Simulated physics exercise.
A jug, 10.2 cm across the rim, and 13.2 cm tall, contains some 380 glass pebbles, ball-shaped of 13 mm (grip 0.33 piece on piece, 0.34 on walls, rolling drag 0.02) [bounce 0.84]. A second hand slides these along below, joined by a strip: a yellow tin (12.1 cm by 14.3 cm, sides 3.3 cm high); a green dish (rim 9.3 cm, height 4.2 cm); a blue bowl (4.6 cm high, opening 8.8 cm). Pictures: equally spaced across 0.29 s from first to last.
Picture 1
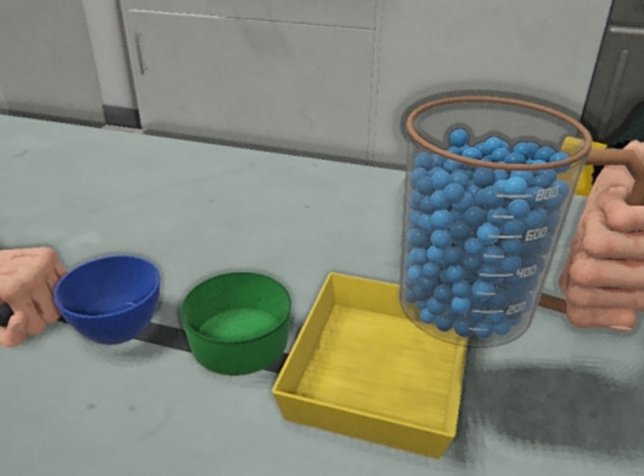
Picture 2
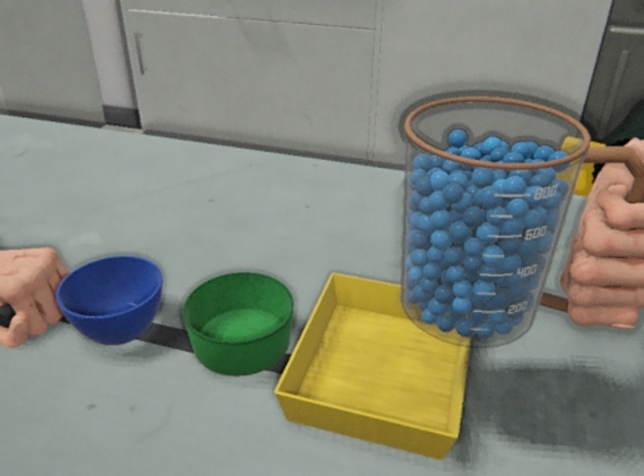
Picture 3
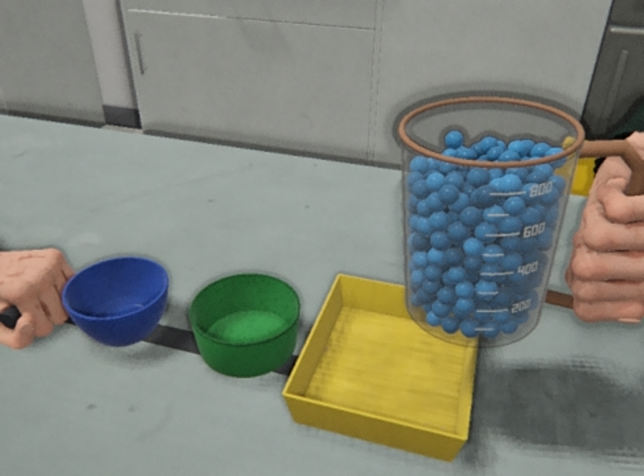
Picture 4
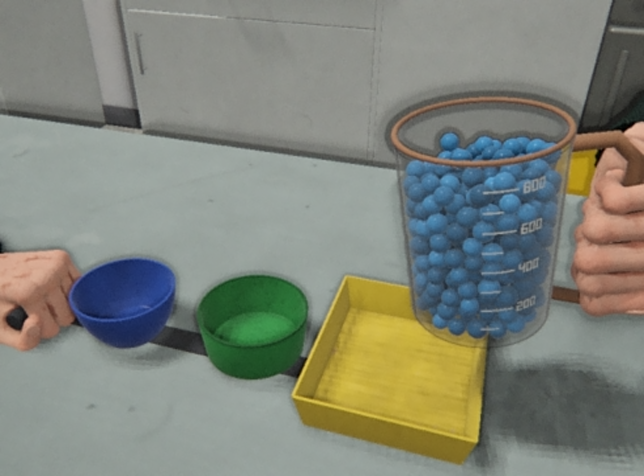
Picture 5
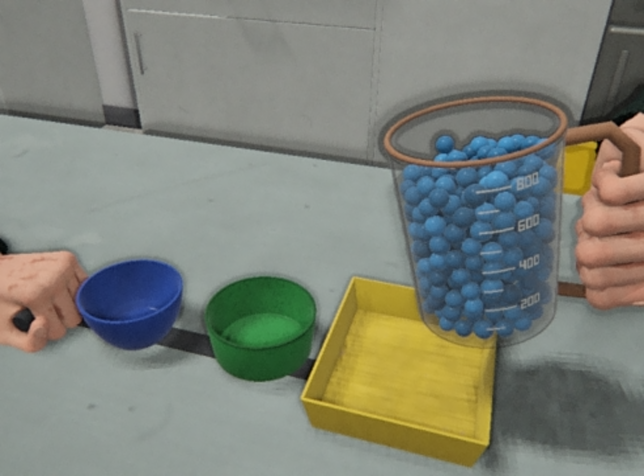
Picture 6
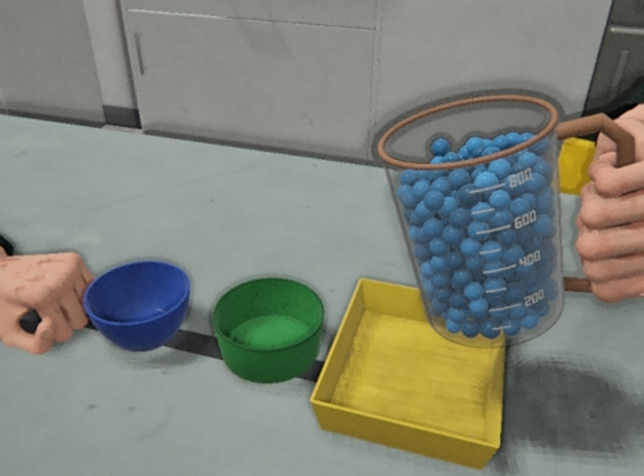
A hand held a clear jug of small blue balls and gradually tilted it to the left, while another hand slid the joined blue bowl, green dish and yellow tray slightly right.
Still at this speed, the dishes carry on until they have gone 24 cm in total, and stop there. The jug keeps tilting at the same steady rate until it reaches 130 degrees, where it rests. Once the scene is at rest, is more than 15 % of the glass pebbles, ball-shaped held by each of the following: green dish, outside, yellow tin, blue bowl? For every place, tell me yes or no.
Here goes: Green dish no, outside everything yes, yellow tin no, blue bowl yes.
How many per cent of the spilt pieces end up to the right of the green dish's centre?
Near 20 in a hundred.
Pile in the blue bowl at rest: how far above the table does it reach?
I'd guess close to 7.0 centimetres.
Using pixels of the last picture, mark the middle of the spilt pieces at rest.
Roughly at pixel (289, 332).
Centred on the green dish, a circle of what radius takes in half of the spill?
Distance from centre: Approx. 40 cm.
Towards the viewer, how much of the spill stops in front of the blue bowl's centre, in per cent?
Roughly 50 percent.
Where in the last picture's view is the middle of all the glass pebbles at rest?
Roughly at pixel (362, 369).
Then, 0.64 s after the last picture, tilt 62 degrees; jug 100 %; middle of all pieces on or above the table near (487, 233).
Then, 1.17 s after the last picture, tilt 99 degrees; blue bowl 5 %, jug 80 %, in the air 10 %; middle of all pieces on or above the table near (452, 258).
Then, 1.65 s after the last picture, tilt 130 degrees; outside 40 %, blue bowl 45 %, in the air 10 %; middle of all pieces on or above the table near (356, 342).
Then, 2.12 s after the last picture, tilt 130 degrees; outside 60 %, blue bowl 40 %; middle of all pieces on or above the table near (331, 341).
In the end, outside 60 %, yellow tin 0 %, blue bowl 40 %, jug 0 %, green dish 0 %.
